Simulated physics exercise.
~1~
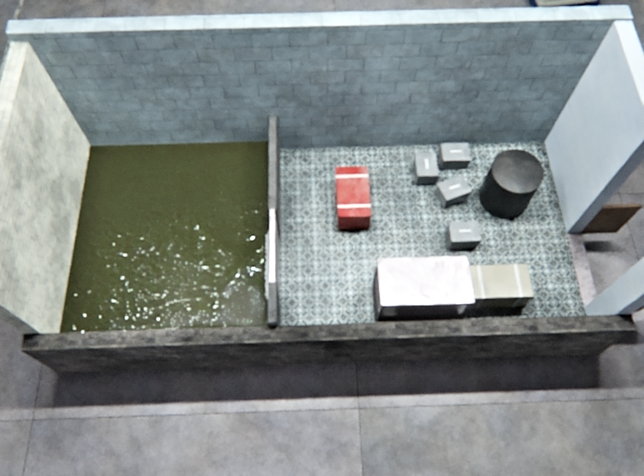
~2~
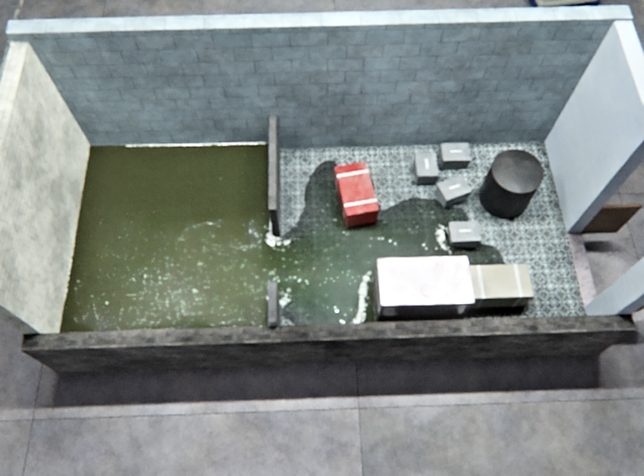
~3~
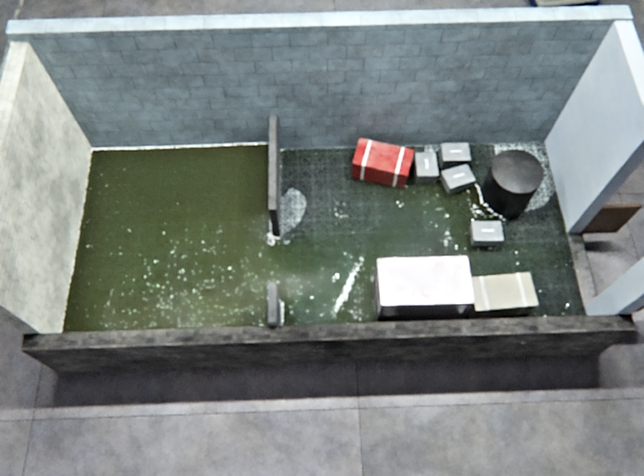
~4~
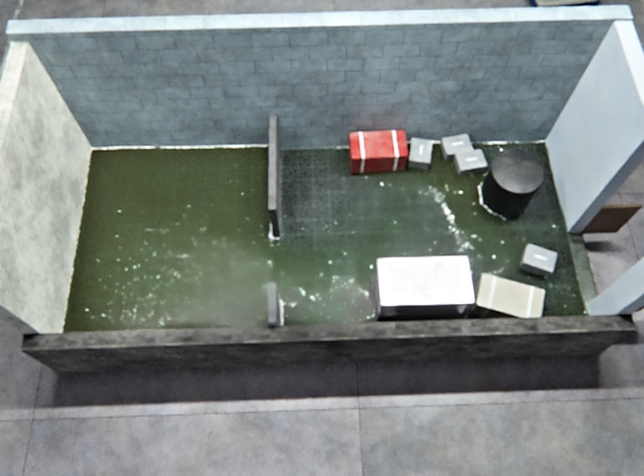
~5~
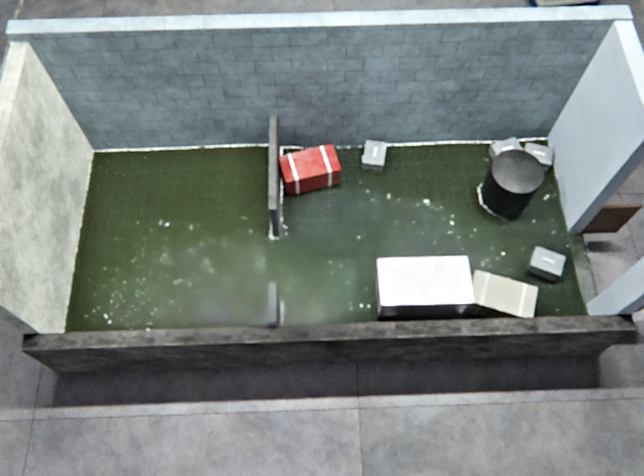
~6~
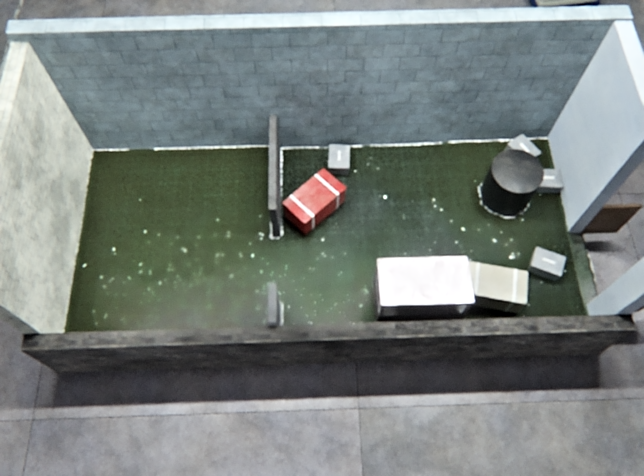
Green water pouring through a doorway into a dry tiled room, carrying a red trunk and grey boxes about, all staying inside.
